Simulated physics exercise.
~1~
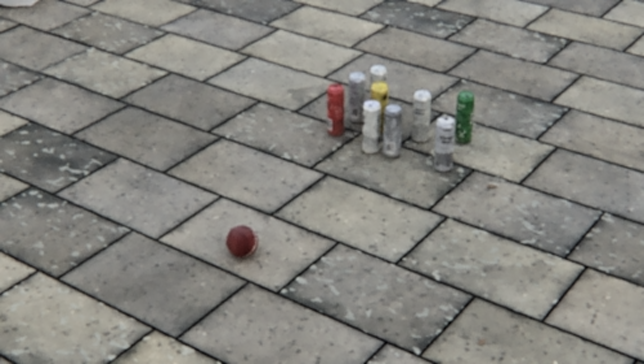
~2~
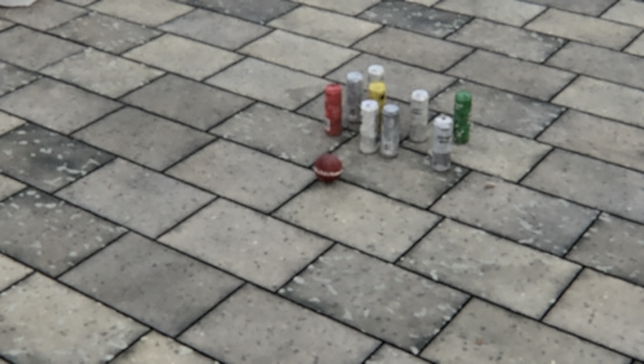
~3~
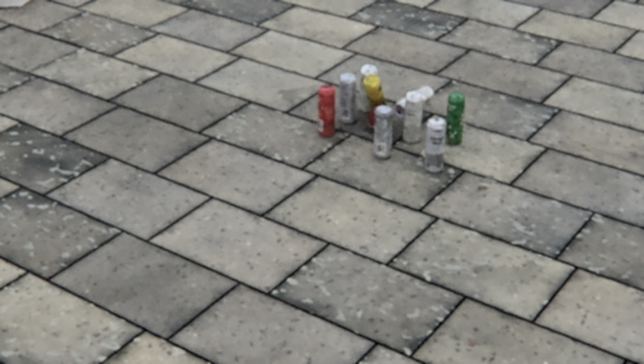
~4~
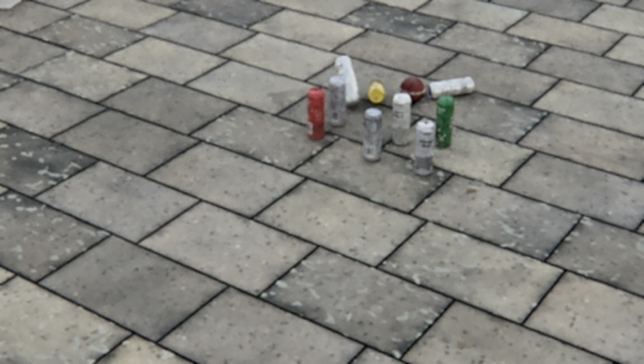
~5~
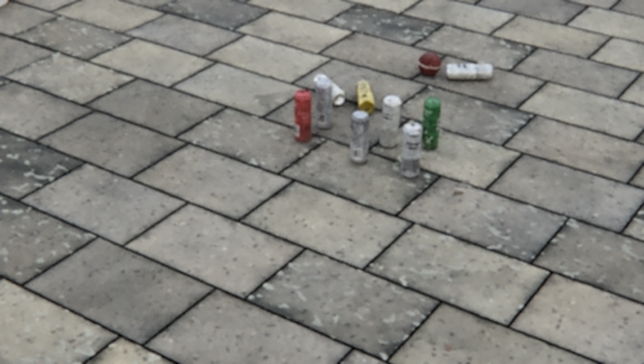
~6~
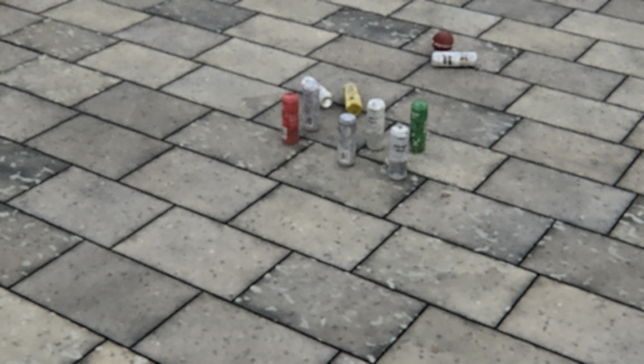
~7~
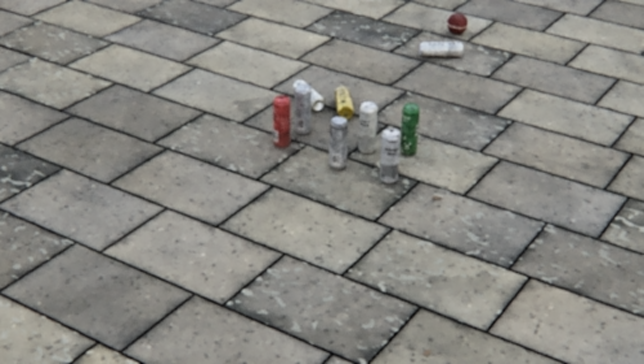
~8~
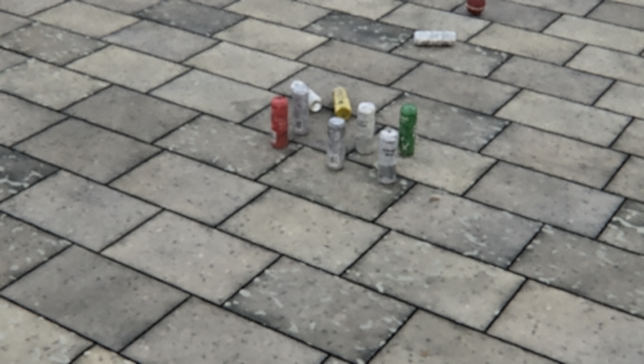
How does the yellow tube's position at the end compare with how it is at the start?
At the start the yellow tube stands upright among the others, and at the end it is lying on its side.
A dark red ball rolls into a group of standing tubes, knocks three over and rolls away.
